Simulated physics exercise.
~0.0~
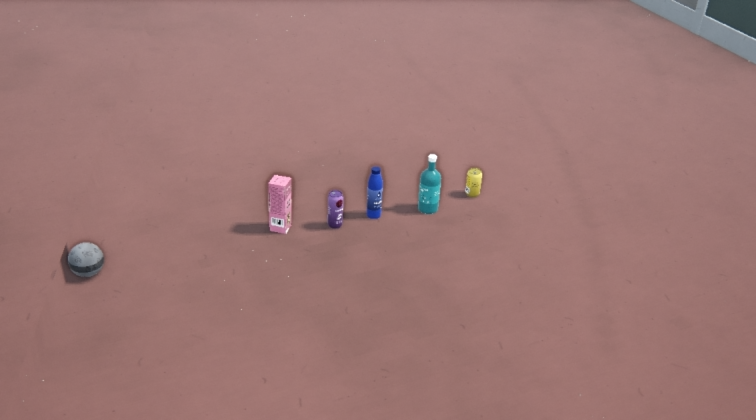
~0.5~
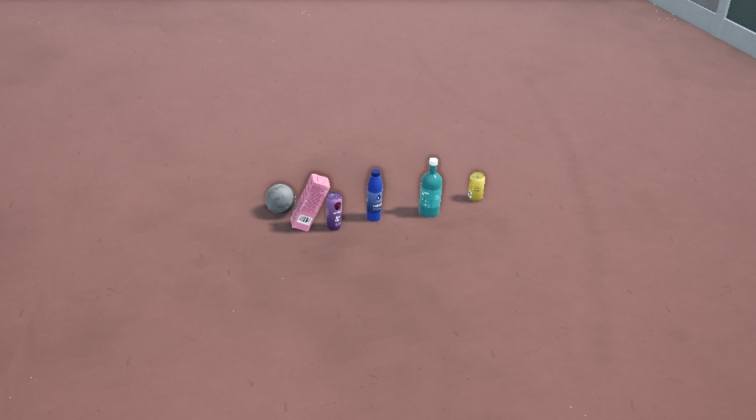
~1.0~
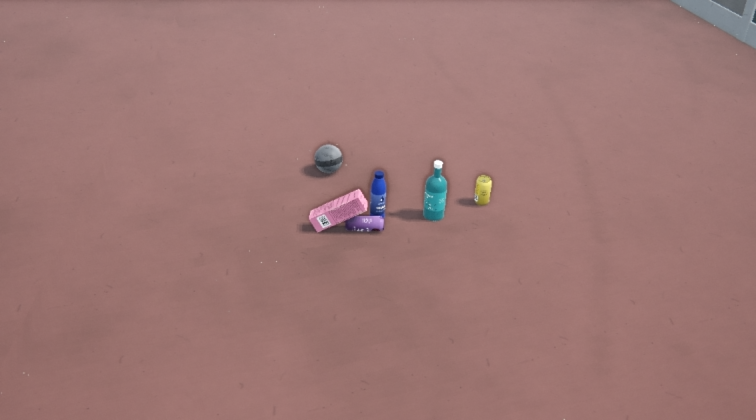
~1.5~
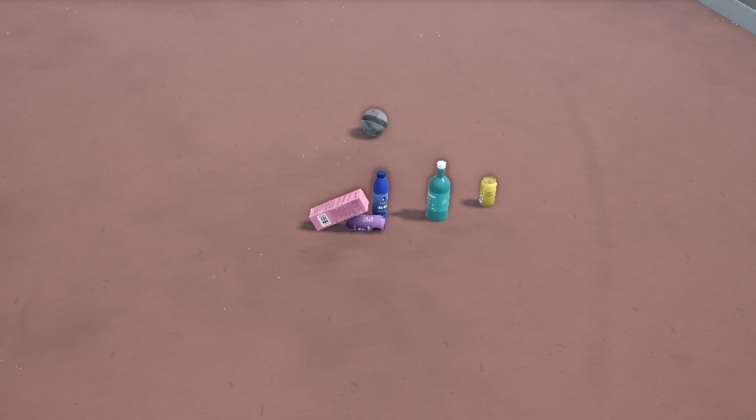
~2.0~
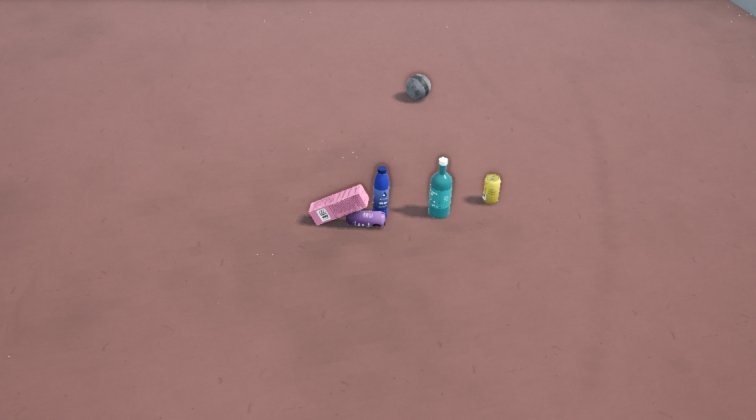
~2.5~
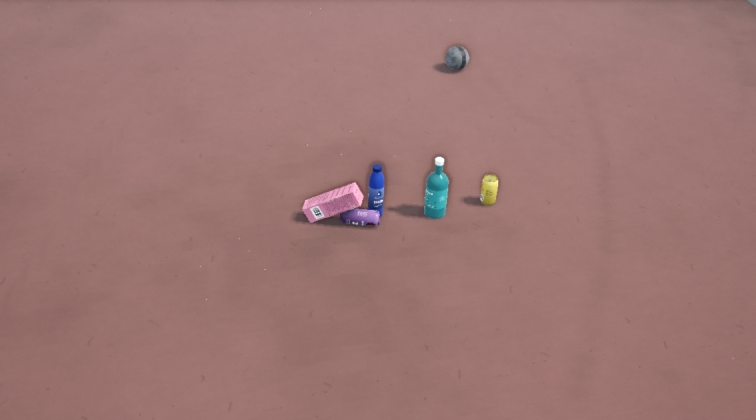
On a reddish-brown floor, a grey ball rolled in from the left and struck a pink carton, which toppled against a purple can and knocked it over, while the ball rolled away behind and the two bottles and yellow can stayed standing.
